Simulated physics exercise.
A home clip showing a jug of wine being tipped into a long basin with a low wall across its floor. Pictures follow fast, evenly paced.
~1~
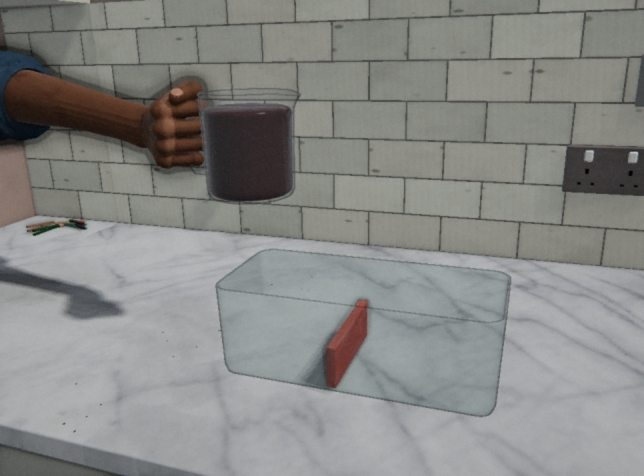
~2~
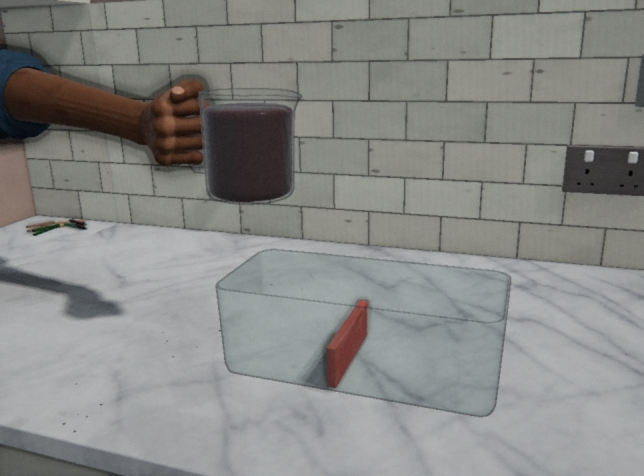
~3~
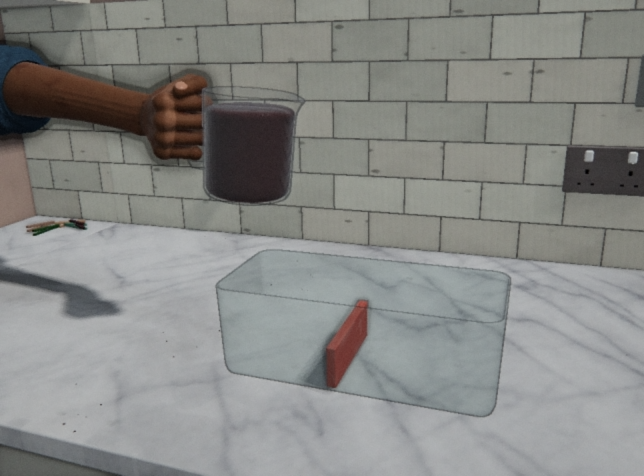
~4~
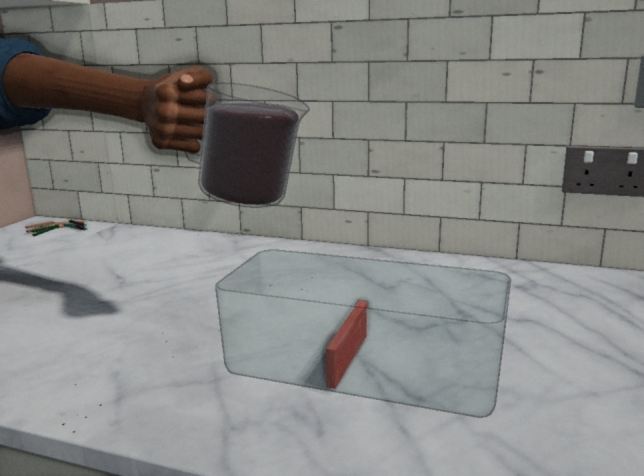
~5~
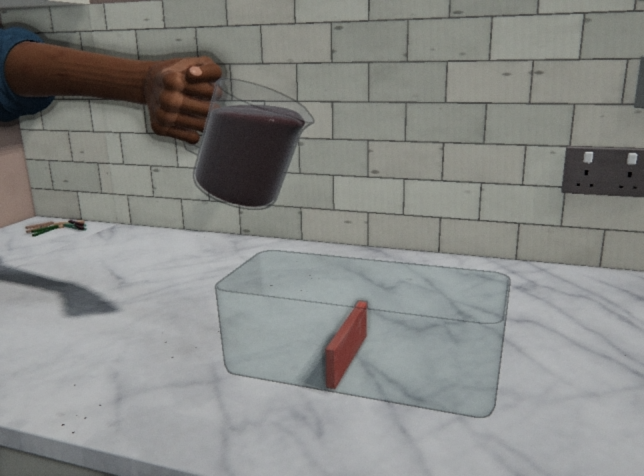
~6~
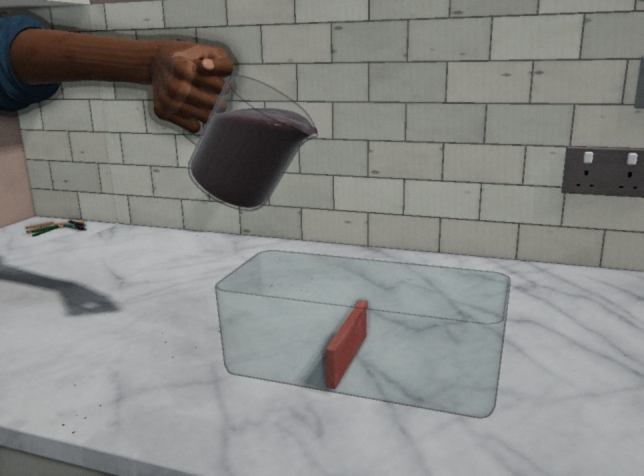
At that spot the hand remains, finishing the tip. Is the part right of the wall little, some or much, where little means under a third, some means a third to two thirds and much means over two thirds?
Much.
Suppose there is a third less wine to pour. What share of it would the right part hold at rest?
85 per cent.
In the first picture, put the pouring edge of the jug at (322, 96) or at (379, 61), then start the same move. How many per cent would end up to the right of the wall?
Estimate, first then second: 95 per cent and 80 per cent.
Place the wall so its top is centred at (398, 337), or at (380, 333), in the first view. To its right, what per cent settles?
About 5 % for the first and about 30 % for the second.
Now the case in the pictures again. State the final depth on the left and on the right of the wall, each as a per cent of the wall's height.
Left of the wall 10 %, right of the wall 60 %.
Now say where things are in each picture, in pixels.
In the first picture, it leans 0°; its right rim is at (299, 94); the wine meets the walls at (211, 107) and (291, 108); the long basin's rim runs from (240, 268) to (508, 298); the wall's top is at (349, 324).
In the second picture, it leans 1°; its right rim is at (301, 96); the wine meets the walls at (211, 107) and (292, 109).
In the third picture, it leans 6°; its right rim is at (304, 101); the wine meets the walls at (213, 106) and (294, 111).
In the fourth picture, it leans 13°; its right rim is at (309, 109); the wine meets the walls at (216, 107) and (298, 114).
In the fifth picture, it leans 22°; its right rim is at (313, 122); the wine meets the walls at (215, 122) and (305, 119).
In the sixth picture, it leans 33°; its right rim is at (317, 136); the wine meets the walls at (210, 133) and (315, 130).
A moment on, the jug is tipped on its side and 61 per cent is still to pour, 0 is left of the wall and 9 right of it.
Next, the jug is tipped on its side and 23 per cent is still to pour, 1 is left of the wall and 53 right of it.
Then the jug is tipped on its side and 8 per cent is still to pour, 3 is left of the wall and 81 right of it.
Later the jug is tipped on its side and 3 per cent is still to pour, 5 is left of the wall and 89 right of it.
In the end 9 per cent lies left of the wall, 90 right of it and 2 outside.
